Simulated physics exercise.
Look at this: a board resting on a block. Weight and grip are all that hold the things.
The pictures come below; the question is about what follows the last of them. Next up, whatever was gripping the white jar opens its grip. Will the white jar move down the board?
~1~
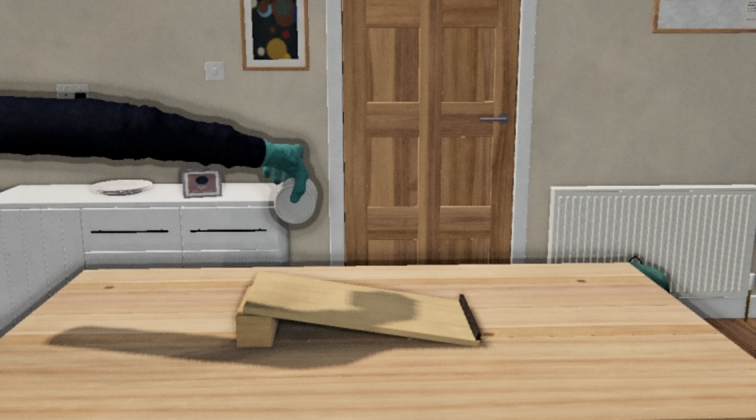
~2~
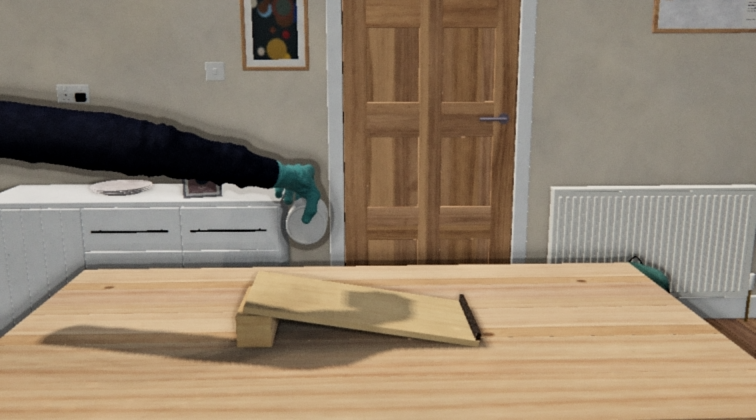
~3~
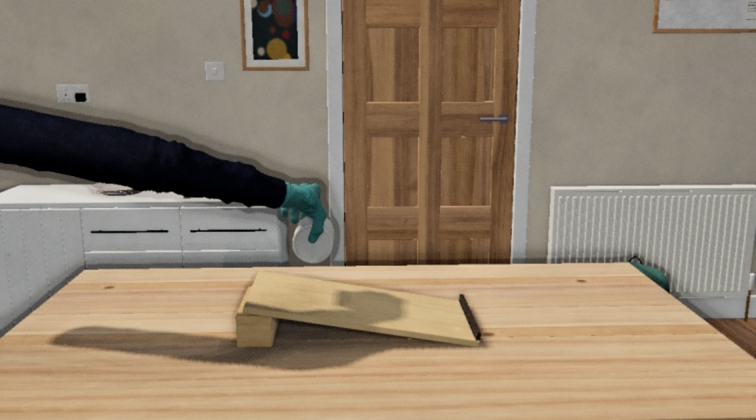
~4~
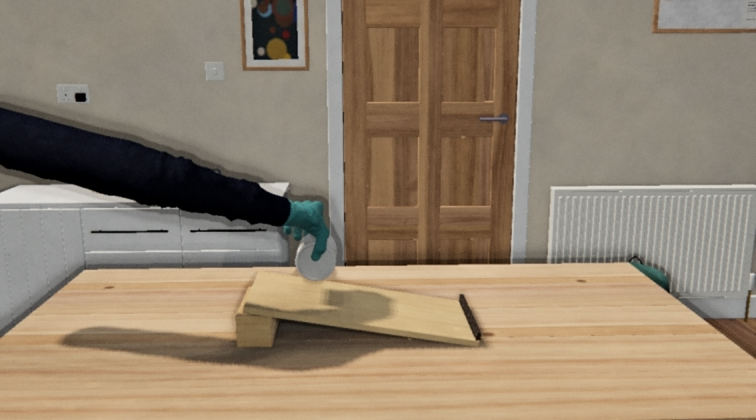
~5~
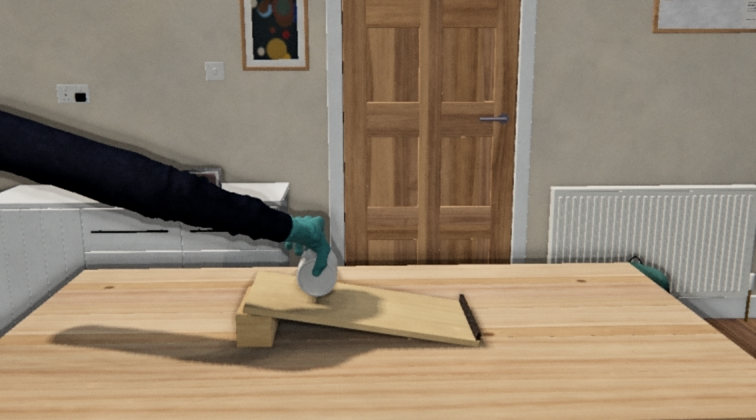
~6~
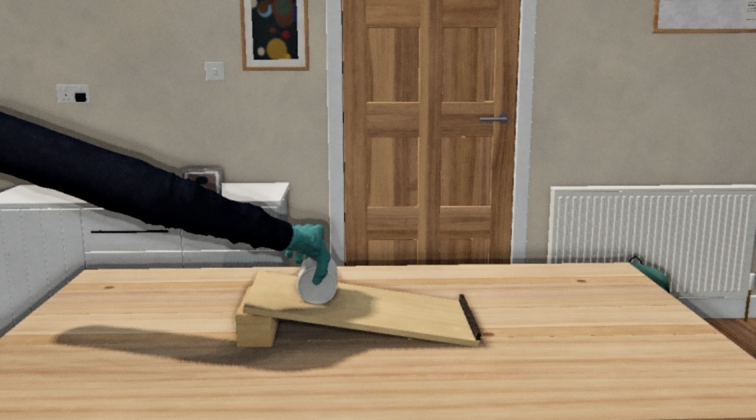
Loses its hold.
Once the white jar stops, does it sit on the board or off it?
Once it settles, it is off the top.
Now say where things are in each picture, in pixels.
The first frame shows coming down; white jar (296, 199).
The second frame shows coming down; white jar (308, 219).
The third frame shows coming down; white jar (314, 238).
The fourth frame shows coming down; white jar (317, 255).
The fifth frame shows coming down; white jar (318, 270).
The sixth frame shows in place under the hand; white jar (318, 279).
Then, 0.80 s on from there, white jar shifted well along near (431, 295).
Then, 1.60 s on from there, white jar now off the board.
Then, 2.90 s on from there, things are still on the move.
In the end, off the board, white jar. The white jar goes downhill.
